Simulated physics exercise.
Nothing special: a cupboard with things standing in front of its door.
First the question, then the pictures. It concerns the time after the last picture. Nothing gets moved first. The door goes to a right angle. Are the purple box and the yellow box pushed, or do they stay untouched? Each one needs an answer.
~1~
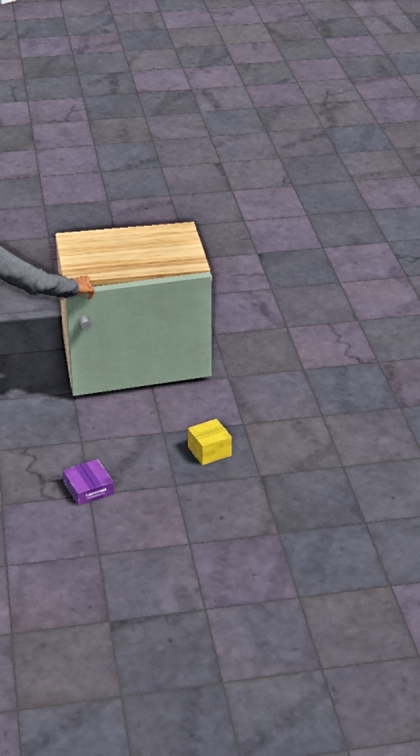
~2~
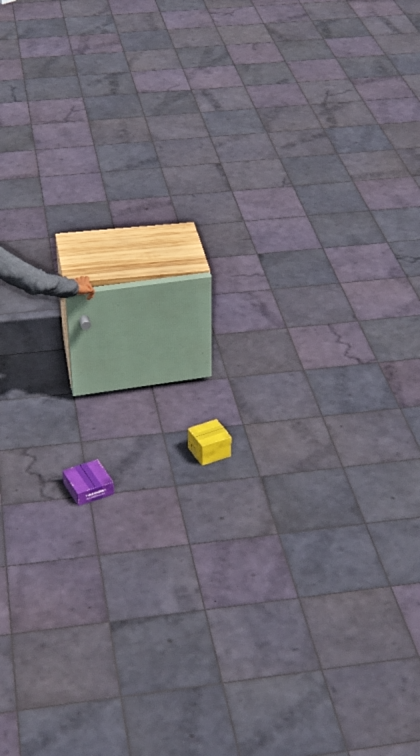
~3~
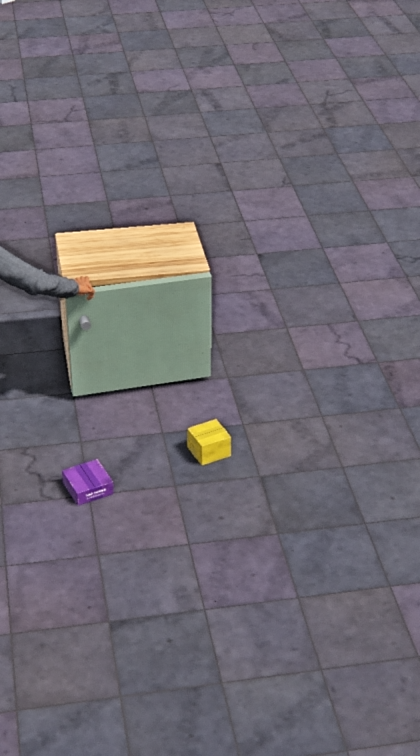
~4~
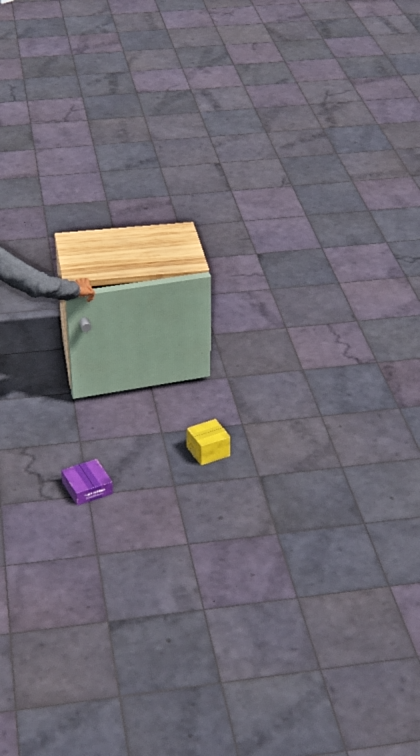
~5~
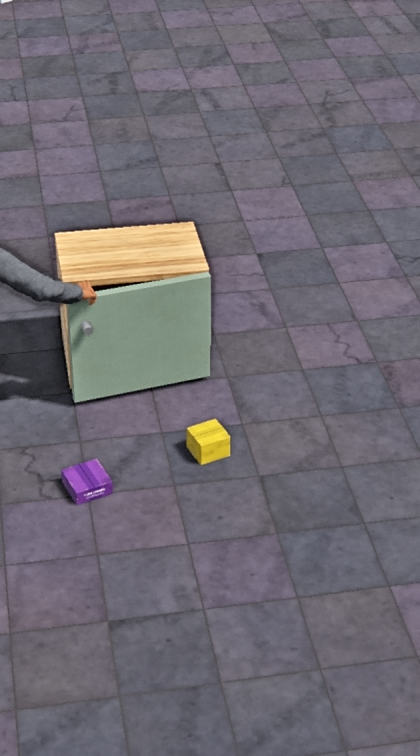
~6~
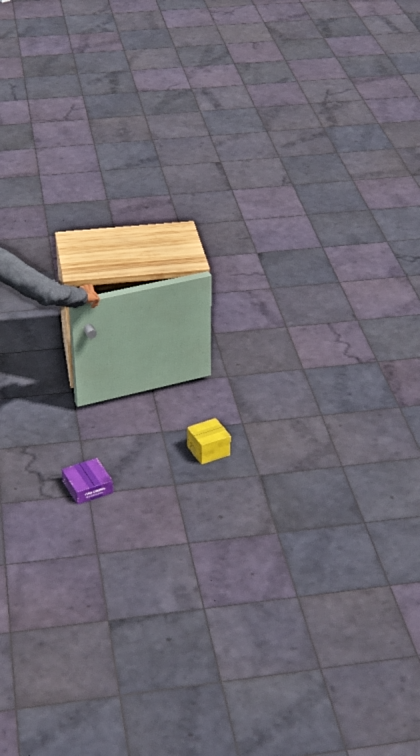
For each: The purple box stays untouched; the yellow box is pushed.
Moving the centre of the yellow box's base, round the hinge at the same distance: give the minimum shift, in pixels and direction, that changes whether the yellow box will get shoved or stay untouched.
The change comes after a move of 40 pixels towards the right.
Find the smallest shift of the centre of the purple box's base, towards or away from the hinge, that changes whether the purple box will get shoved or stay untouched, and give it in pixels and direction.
Rightward, near 32 pixels.
Then, 1.48 s past the last view, door 74° open; purple box at rest near (87, 481); yellow box travelled a little near (221, 443).
Then, 1.66 s past the last view, door 82° open; purple box at rest near (87, 481); yellow box travelled about its own width near (235, 445).
Then, 1.80 s past the last view, door 87° open; purple box at rest near (87, 481); yellow box travelled about its own width near (244, 446).
Finally, the purple box stays untouched, near (87, 481); the yellow box gets shoved, near (252, 446).
